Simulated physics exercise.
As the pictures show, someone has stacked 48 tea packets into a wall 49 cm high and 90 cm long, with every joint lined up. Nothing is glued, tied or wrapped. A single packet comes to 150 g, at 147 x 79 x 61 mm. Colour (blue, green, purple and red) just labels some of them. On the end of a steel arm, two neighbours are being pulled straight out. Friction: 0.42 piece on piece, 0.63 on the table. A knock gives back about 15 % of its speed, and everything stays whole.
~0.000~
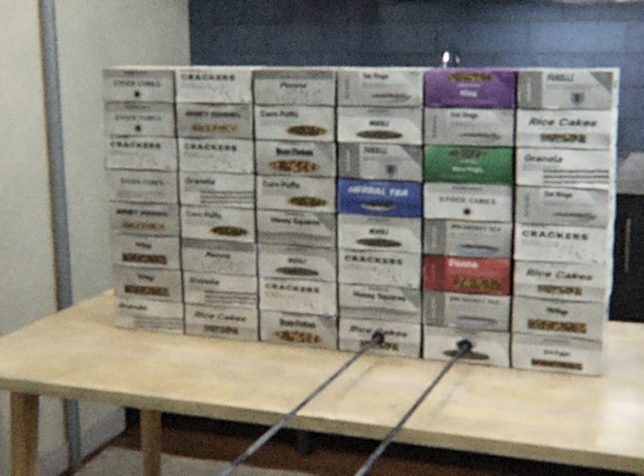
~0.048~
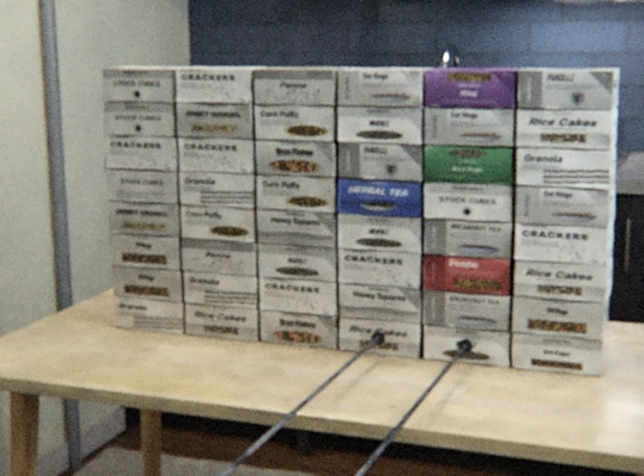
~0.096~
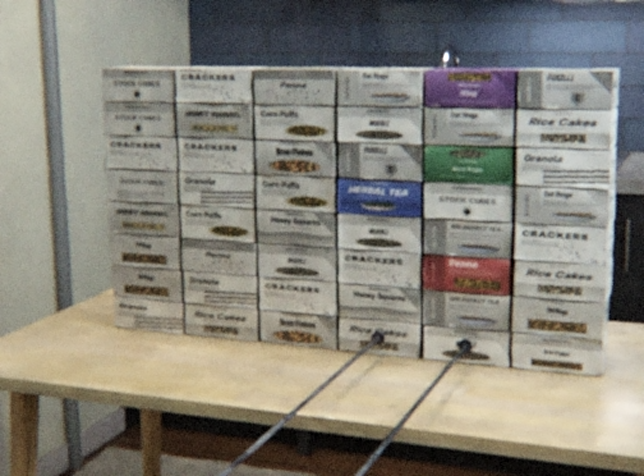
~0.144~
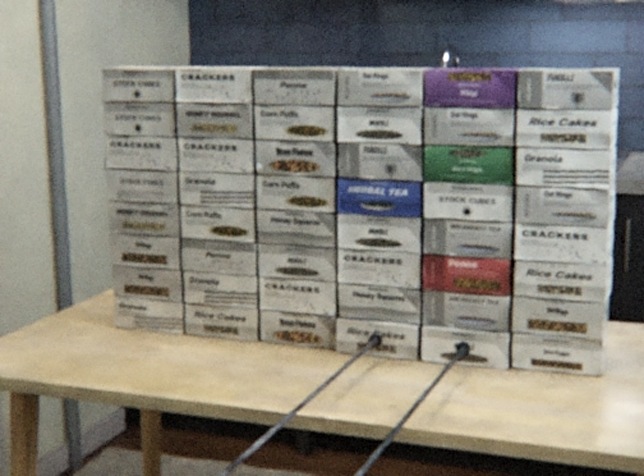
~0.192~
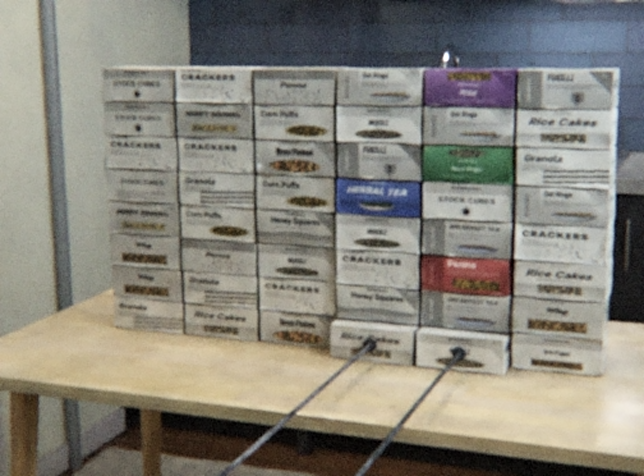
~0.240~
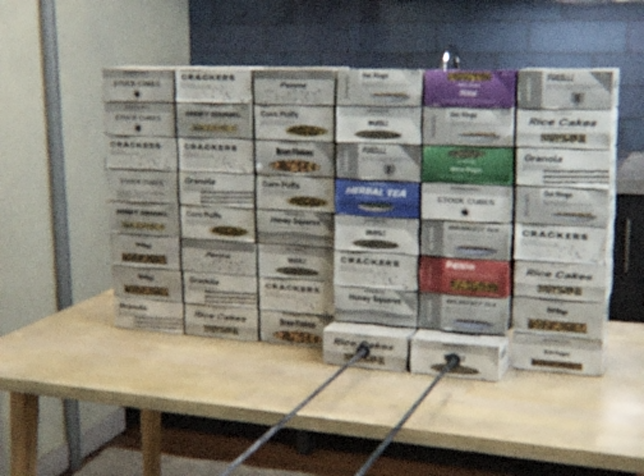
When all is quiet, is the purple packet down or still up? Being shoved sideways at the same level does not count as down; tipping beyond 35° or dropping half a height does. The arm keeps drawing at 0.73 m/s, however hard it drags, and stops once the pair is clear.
That packet drops.
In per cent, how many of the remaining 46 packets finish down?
About 30 per cent.
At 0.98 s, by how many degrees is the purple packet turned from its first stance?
About 150°.
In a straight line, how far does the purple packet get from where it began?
Some 152 cm.
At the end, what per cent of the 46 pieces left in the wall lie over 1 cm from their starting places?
30 per cent.
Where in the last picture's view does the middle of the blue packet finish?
At about (417, 300).
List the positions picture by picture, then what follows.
In the first frame (pixels give the middle of a visible side), pulled packet (402, 333) not yet moving; purple packet (469, 89); red packet (465, 275); green packet (468, 165); none of the others has stirred.
Pulled packet (402, 333) not yet moving; purple packet (469, 89), in the second frame.
Pulled packet (402, 333) not yet moving; purple packet (469, 89), in the third frame.
Pulled packet (399, 335) 15 mm out; purple packet (469, 89), in the fourth frame.
Pulled packet (394, 340) 45 mm out; purple packet (468, 88); red packet (464, 276) 11 mm from its place; movement in 10 of them, in the fifth frame.
Pulled packet (388, 346) clear of the wall, 8 cm out; purple packet (469, 89) 4° from how it stood; red packet (462, 277) 4° from how it stood; blue packet (376, 199) 4° from how it stood; steepest lean 4°, the packet at (375, 271); movement in 14 of them, in the sixth frame.
After 0.56 s, 14 of the 46 other packets down; purple packet 17° from how it stood, 8 cm lower; blue packet 19° from how it stood, 7 cm lower.
After 0.98 s, 14 of the 46 other packets down; purple packet upside down; green packet on its side.
In the end (1.5 s), 14 of the 46 other packets down; purple packet on its side; green packet on its side; red packet on its side.
